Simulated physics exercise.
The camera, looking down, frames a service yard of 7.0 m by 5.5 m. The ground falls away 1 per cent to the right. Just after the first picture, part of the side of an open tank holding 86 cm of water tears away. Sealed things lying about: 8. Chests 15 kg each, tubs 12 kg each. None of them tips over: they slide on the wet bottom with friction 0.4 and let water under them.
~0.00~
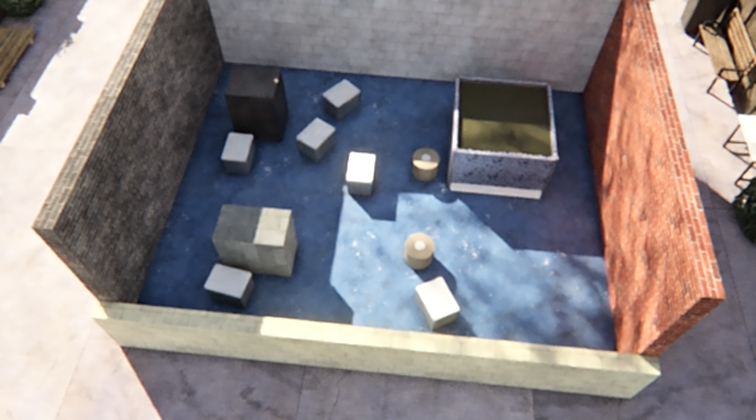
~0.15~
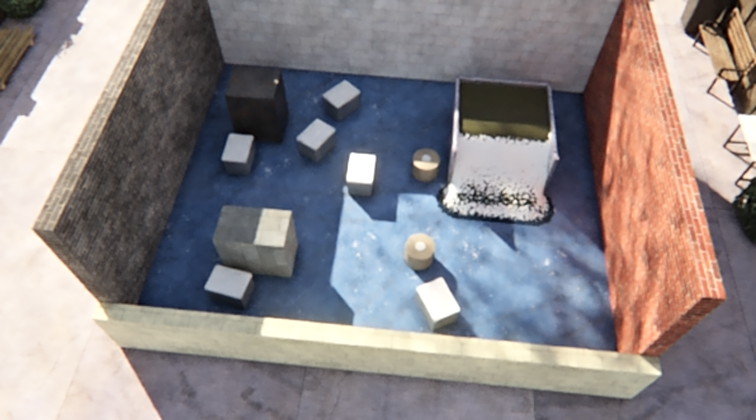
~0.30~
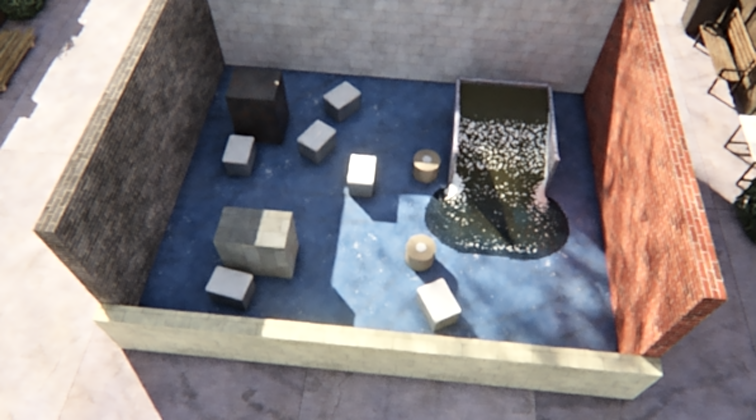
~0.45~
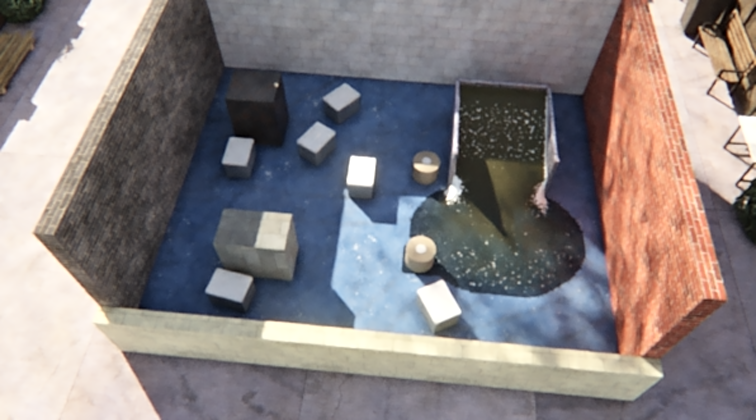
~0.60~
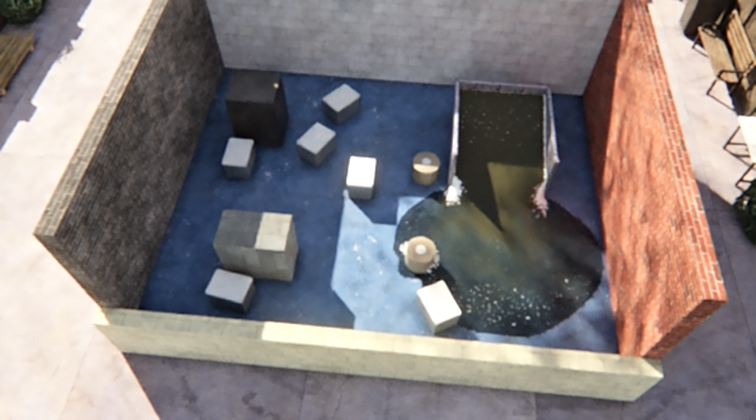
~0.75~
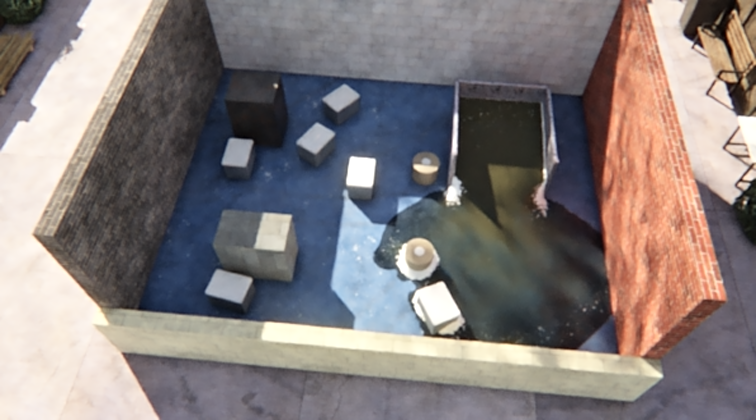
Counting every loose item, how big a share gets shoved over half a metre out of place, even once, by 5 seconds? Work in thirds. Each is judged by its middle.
The share is between one third and two thirds.
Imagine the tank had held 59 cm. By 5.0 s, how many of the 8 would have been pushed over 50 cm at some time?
Under that setup the answer is 3.
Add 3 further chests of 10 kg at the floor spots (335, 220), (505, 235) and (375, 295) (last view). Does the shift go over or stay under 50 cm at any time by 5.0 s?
Check, in order - exceeded, exceeded, exceeded.
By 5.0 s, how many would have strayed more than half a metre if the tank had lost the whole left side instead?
Then 6 of them would.
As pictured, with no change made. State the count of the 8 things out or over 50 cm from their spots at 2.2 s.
That would be 2.
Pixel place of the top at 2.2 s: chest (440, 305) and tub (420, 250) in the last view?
Approx. (318, 298); approx. (272, 310).
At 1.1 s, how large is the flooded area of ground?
Close to 13 m2, I'd say.
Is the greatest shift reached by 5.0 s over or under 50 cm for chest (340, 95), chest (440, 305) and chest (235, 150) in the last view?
Well, in turn that's not reaching it, topping it, not reaching it.
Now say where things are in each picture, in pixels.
A tub at (420, 246), on the bottom; a chest at (438, 298) rests on the ground; 2.4 m2 under water; 0 of 8 have shifted, in the first frame.
A tub at (420, 247) rests on the ground; a chest at (438, 299) rests on the ground; water covers 3.4 m2; 0 of 8 have shifted, in the second frame.
A tub at (421, 248) rests on the ground; a chest at (439, 300) rests on the ground; 4.9 m2 under water; 0 of 8 have shifted, in the third frame.
A tub at (421, 249) rests on the ground; a chest at (439, 301), on the bottom; water covers 6.6 m2; 0 of 8 have shifted, in the fourth frame.
A tub at (421, 250), on the bottom; a chest at (439, 302), on the bottom; water covers 8.5 m2; 0 of 8 have shifted, in the fifth frame.
A tub at (419, 252), on the bottom, 4 cm from its start; a chest at (438, 303) rests on the ground; water covers 10.5 m2; 0 of 8 have shifted, in the sixth frame.
After 1.1 s 1 of 8 are over 50 cm from their spots; 0 afloat.
After 2.2 s 2 of 8 are over 50 cm from their spots; 2 afloat.
After 3.5 s 3 of 8 are over 50 cm from their spots; 2 afloat.
After 5.0 s 3 of 8 are over 50 cm from their spots, and 3 have been at some point; 2 afloat.
